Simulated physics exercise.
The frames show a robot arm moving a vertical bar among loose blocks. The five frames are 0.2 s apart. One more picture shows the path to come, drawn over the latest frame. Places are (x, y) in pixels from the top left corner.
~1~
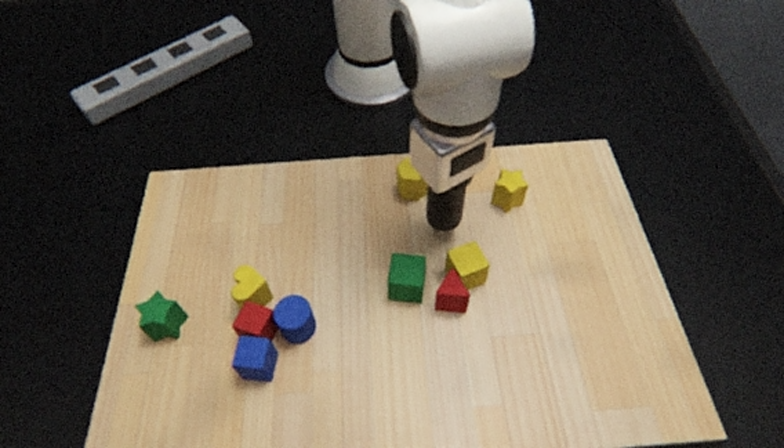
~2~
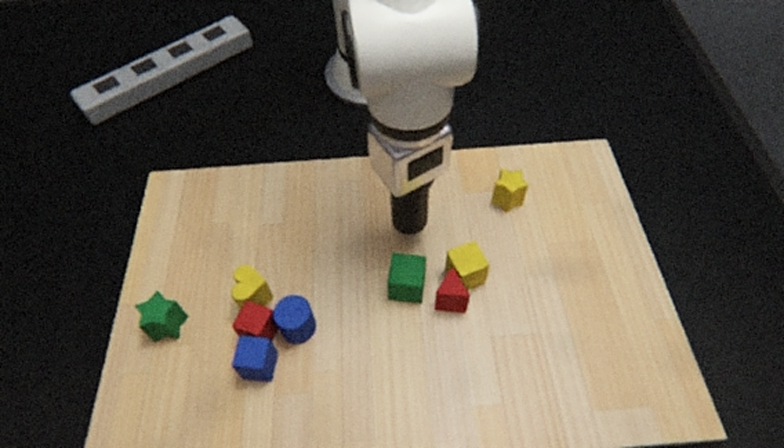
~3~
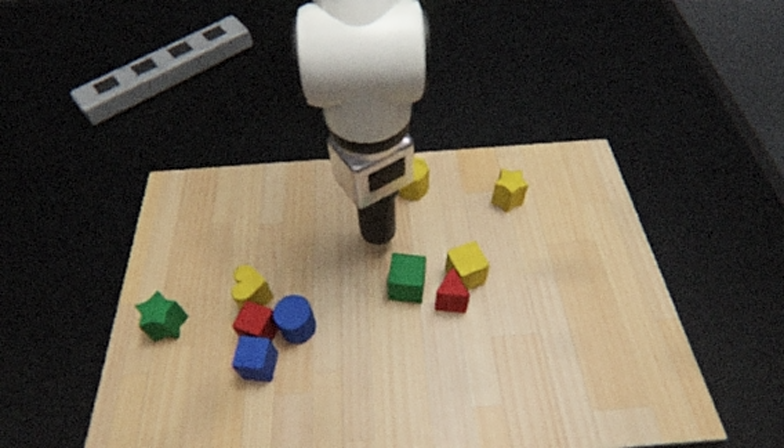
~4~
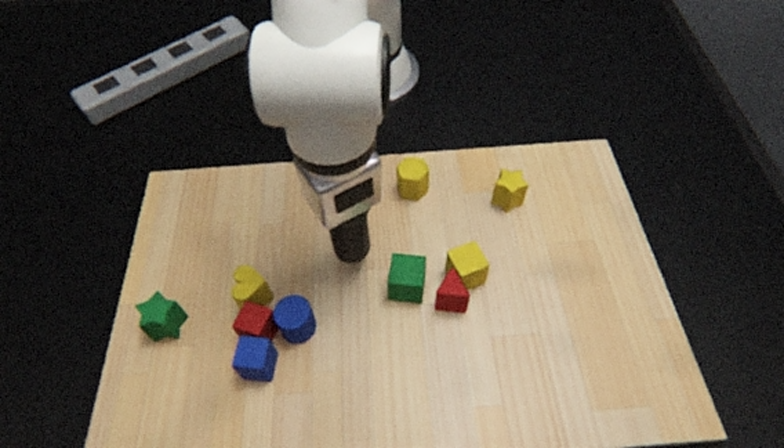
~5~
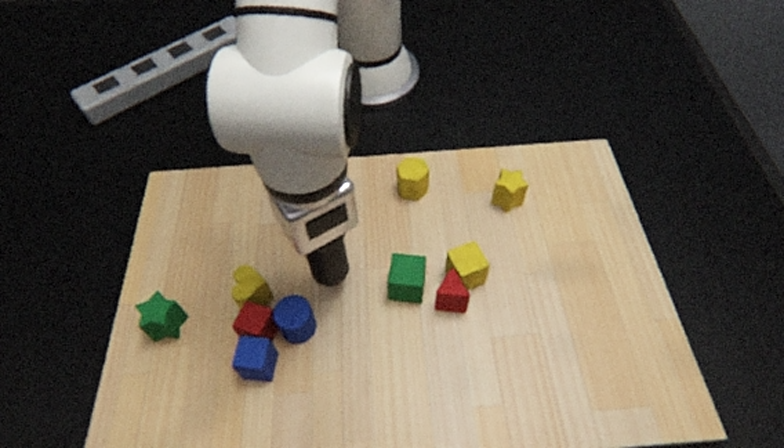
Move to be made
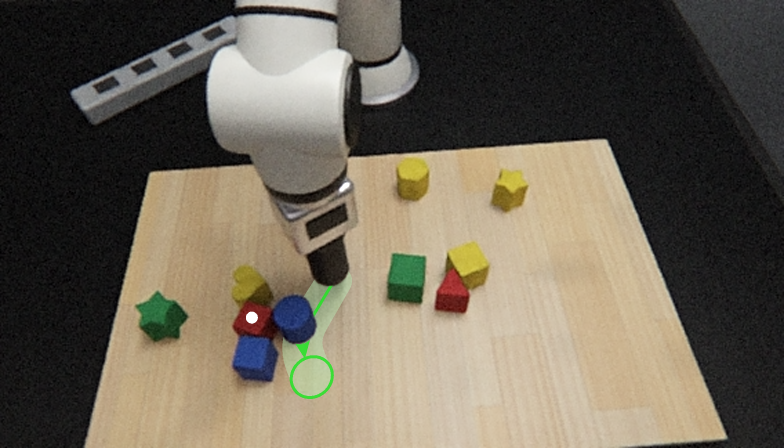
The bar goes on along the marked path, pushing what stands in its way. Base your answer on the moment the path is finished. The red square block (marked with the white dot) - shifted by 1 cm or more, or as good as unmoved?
In the end it has not been moved.
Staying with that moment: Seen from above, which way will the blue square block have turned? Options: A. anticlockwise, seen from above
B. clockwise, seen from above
The answer is B.
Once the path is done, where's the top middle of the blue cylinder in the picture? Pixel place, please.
My prediction: (268, 388).
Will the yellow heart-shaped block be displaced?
Short answer: No.
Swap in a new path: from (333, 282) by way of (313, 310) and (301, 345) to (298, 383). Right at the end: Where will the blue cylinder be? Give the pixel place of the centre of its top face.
The answer is (260, 404).
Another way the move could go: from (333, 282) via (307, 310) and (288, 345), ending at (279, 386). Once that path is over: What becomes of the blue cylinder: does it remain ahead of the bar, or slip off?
I expect it to be in front.
Drawn move, from (333, 282) via (316, 311) and (302, 343), ending at (312, 377); the dot is on the red square block.
What follows on the original path. One third of the way, bar (313, 300); blue cylinder (284, 323).
Two thirds of the way, bar (298, 334); blue square block (234, 377), turned 65° clockwise; blue cylinder (271, 362).
At the end, bar (308, 368); yellow heart-shaped block still; blue square block (230, 381), turned 80° clockwise; red square block still; blue cylinder (268, 388).
